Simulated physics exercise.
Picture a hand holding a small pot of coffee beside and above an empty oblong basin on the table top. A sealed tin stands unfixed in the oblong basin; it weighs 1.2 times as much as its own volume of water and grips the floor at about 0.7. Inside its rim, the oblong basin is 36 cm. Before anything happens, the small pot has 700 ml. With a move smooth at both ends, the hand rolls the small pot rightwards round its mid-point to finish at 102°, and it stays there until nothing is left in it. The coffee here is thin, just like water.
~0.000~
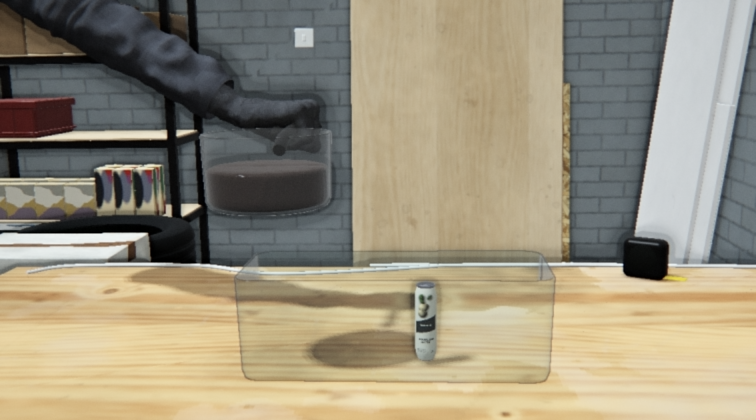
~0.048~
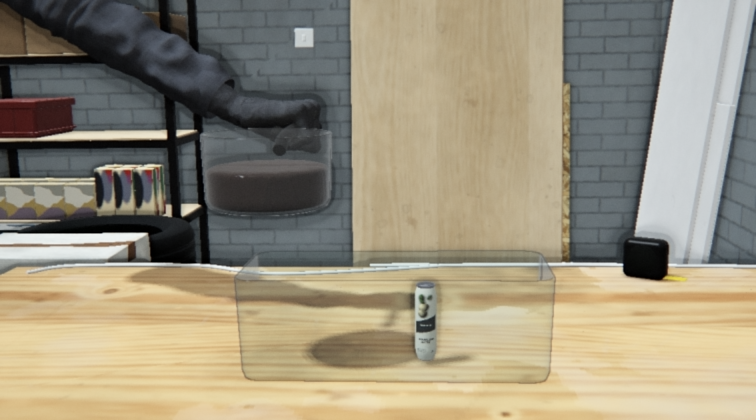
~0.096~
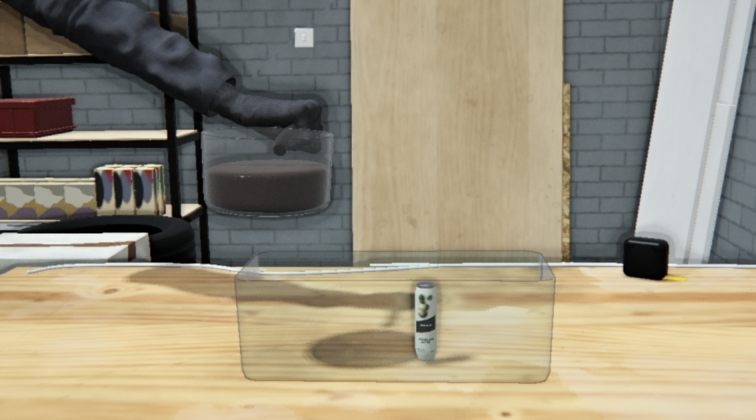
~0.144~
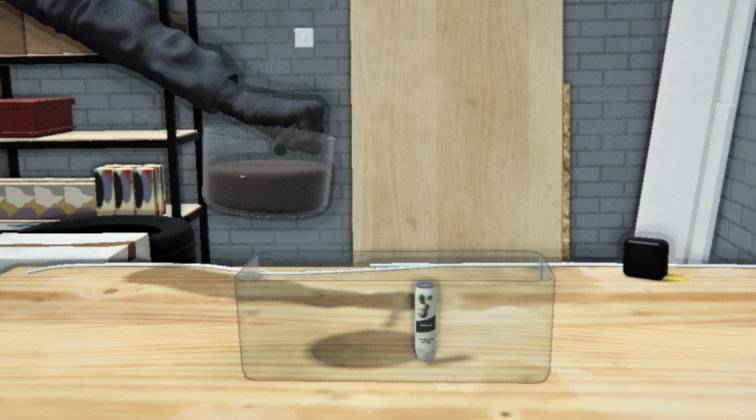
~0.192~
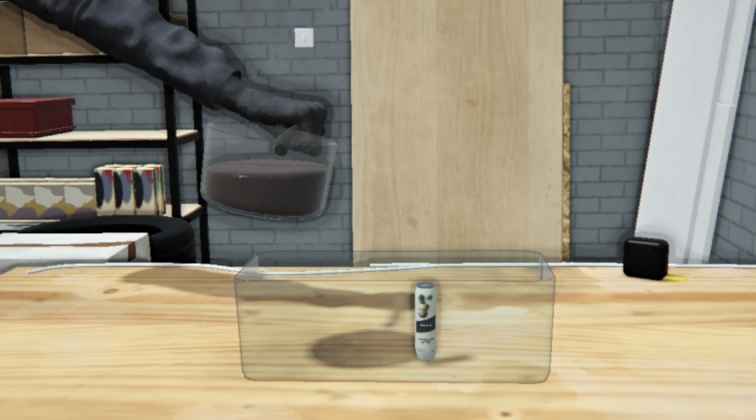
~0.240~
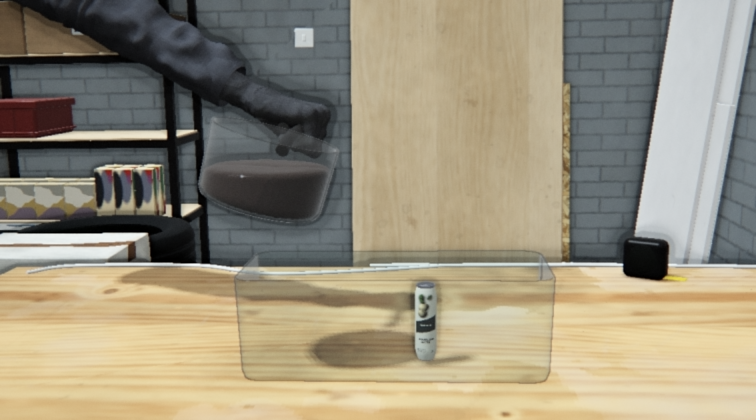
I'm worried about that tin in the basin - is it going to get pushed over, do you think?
It does not overbalance.
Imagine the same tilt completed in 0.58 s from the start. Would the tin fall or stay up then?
With that tilt, the tin stays on its base.
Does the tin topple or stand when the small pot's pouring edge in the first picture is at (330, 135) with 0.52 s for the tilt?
Then it keeps standing.
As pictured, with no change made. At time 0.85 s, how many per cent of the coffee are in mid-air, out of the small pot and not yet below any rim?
In-air share: About 10 %.
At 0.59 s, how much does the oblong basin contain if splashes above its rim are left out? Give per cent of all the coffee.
Near 6 in a hundred.
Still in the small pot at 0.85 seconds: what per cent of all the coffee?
What remains is about 18 percent of it all.
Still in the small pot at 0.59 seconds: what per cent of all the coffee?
Close to 68 in a hundred.
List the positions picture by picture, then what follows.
In the first picture, it leans 0°; its right rim is at (330, 134); the coffee meets the walls at (210, 167) and (329, 167); the oblong basin's rim runs from (246, 267) to (548, 267); the tin's top is at (426, 288).
In the second picture, it leans 1°; its right rim is at (330, 135); the coffee meets the walls at (209, 167) and (329, 167).
In the third picture, it leans 3°; its right rim is at (331, 138); the coffee meets the walls at (210, 167) and (329, 167).
In the fourth picture, it leans 6°; its right rim is at (333, 141); the coffee meets the walls at (209, 167) and (329, 168).
In the fifth picture, it leans 11°; its right rim is at (335, 147); the coffee meets the walls at (209, 167) and (329, 169).
In the sixth picture, it leans 16°; its right rim is at (337, 153); the coffee meets the walls at (207, 167) and (331, 169).
After 0.59 s the tilt is 74° and 67 per cent is still to pour; the tin stands where it began.
After 0.85 s the tilt is 101° and 18 per cent is still to pour; the tin stands where it began.
After 1.12 s the tilt is 102° and 2 per cent is still to pour; the tin stands where it began.
After 1.42 s the tilt is 102° and 0 per cent is still to pour; the tin stands where it began.
In the end the tin stands where it began.
